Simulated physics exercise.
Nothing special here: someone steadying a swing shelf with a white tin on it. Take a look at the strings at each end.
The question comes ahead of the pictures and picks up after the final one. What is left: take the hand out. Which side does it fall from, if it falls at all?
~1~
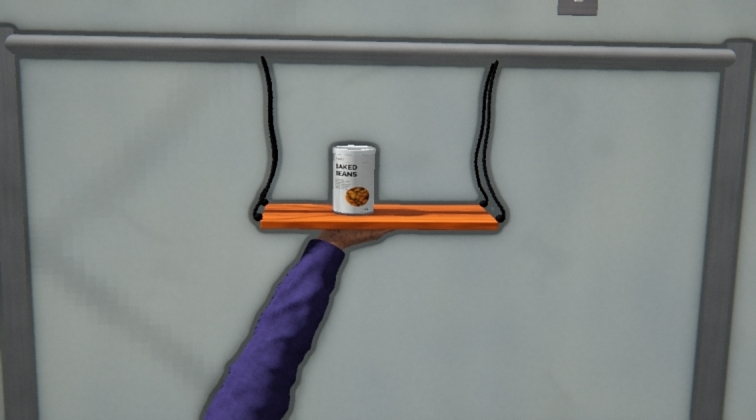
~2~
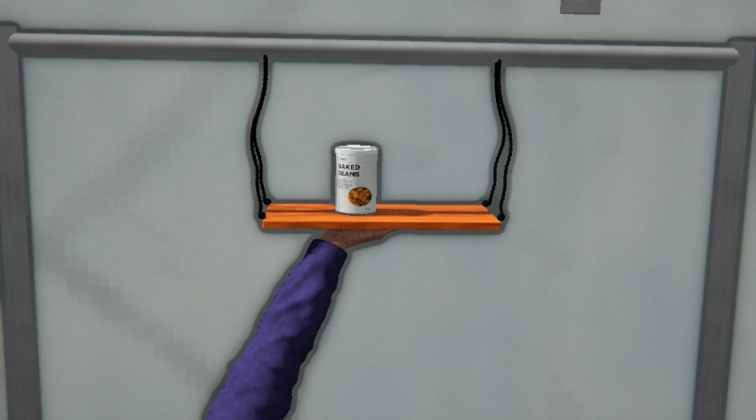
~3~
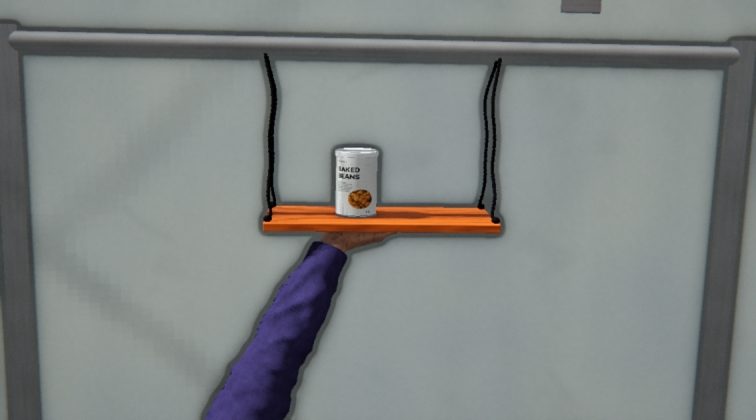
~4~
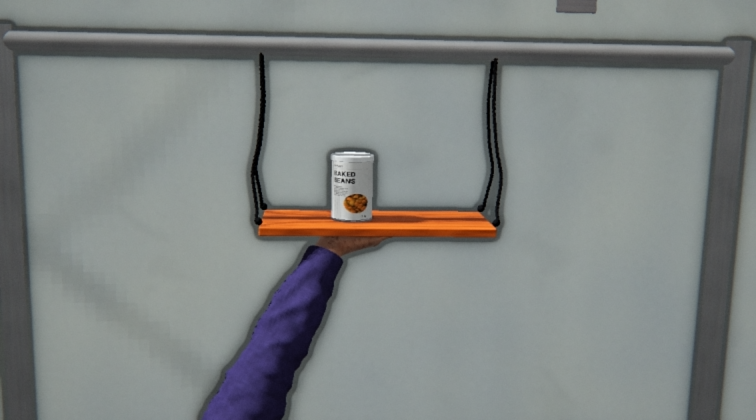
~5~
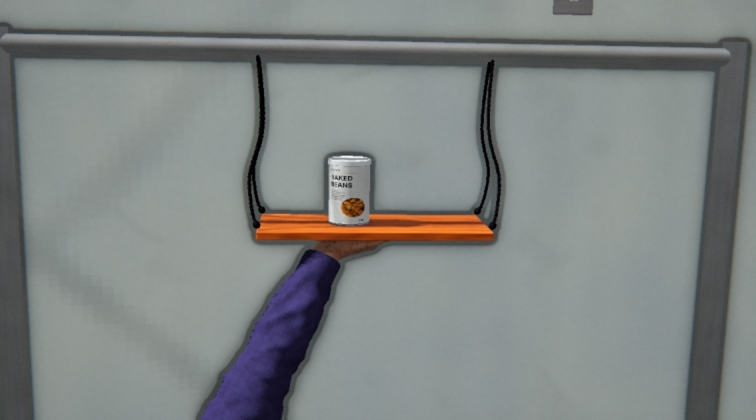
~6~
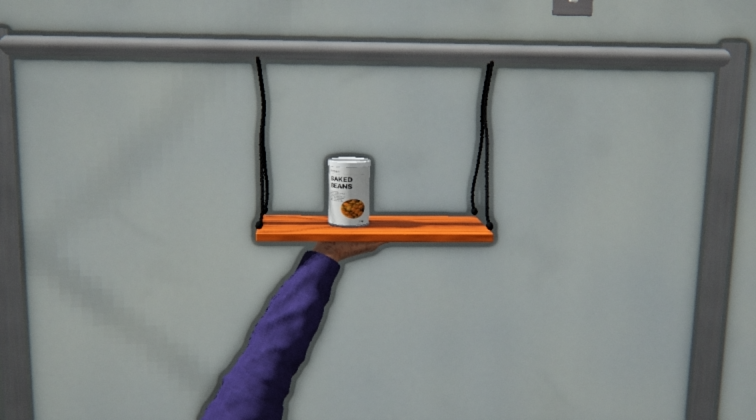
Chances are it never leaves its perch.
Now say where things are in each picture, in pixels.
In the first picture, white tin (354, 180); orange shelf (381, 226).
In the second picture, white tin (356, 180).
In the third picture, white tin (356, 183).
In the fourth picture, white tin (352, 187); orange shelf (379, 232).
In the fifth picture, white tin (349, 191).
In the sixth picture, white tin (349, 192); orange shelf (376, 238); left strings almost straight; right strings almost straight.
Then, 0.40 s past the final frame, board level; tin on the board near (349, 195).
When it is over, board level; tin on the board near (348, 196). The white tin remains aboard.
